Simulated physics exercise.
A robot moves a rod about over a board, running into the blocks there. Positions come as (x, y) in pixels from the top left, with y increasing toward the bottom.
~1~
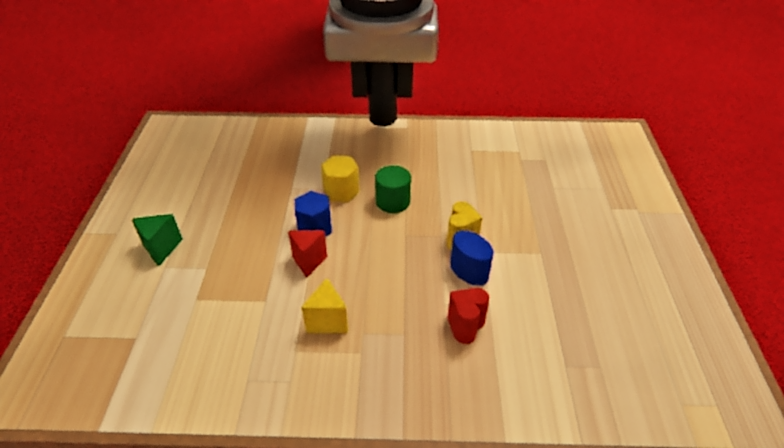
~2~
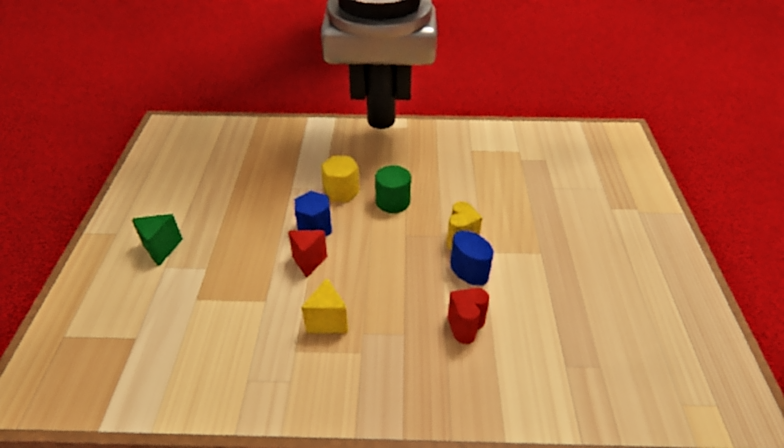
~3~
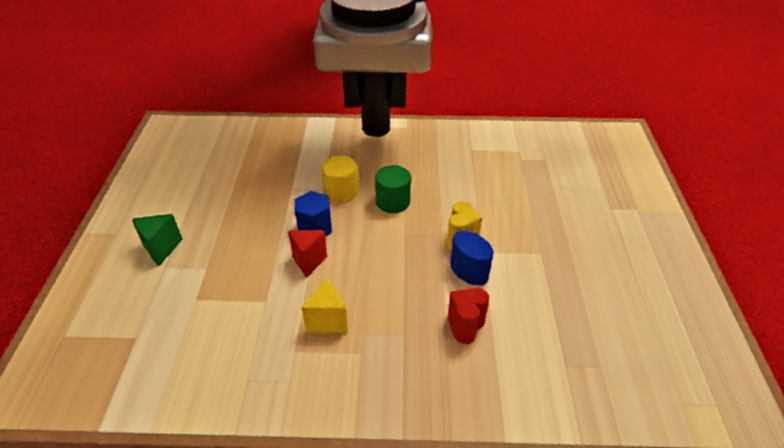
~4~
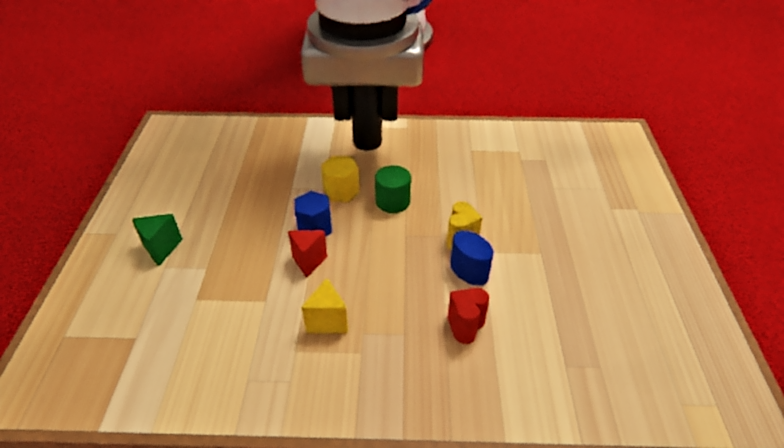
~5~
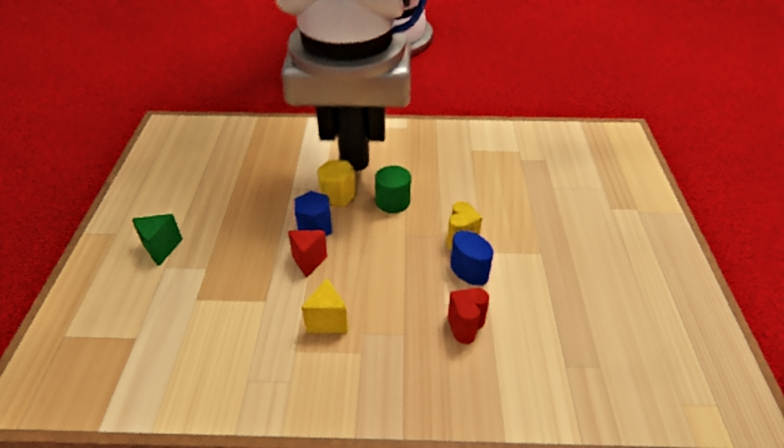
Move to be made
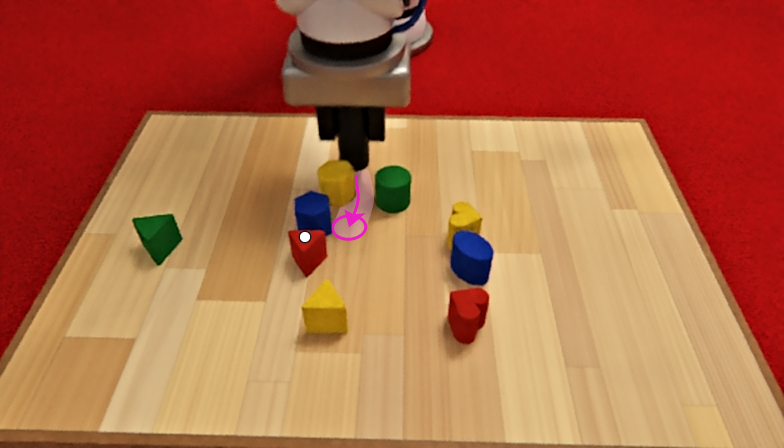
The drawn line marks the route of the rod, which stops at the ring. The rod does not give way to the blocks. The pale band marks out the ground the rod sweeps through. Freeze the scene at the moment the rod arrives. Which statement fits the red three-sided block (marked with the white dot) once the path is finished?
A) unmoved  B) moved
A
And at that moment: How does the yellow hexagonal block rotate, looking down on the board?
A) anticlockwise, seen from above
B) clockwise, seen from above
B
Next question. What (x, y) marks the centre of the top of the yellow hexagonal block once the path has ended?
The yellow hexagonal block ends near (316, 189).
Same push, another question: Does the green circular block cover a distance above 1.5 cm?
Going by the path, no.
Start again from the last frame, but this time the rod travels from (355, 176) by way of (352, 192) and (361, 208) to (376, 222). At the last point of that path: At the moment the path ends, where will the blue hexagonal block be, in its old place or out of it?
That block is shifted.
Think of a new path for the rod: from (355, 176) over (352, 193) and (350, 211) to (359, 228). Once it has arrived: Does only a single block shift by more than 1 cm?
That would be a no.
The drawn path runs from (355, 176) by way of (358, 201) to (349, 227); the dot is on the red three-sided block.
What follows on the original path. Halfway along, rod at (357, 187); blue hexagonal block at (305, 207), turned 15° anticlockwise; yellow hexagonal block at (325, 185), turned 60° clockwise.
At the end, rod at (348, 214); red three-sided block not moved; blue hexagonal block at (296, 211), turned 35° anticlockwise; yellow hexagonal block at (316, 189), turned 90° clockwise; green circular block not moved.
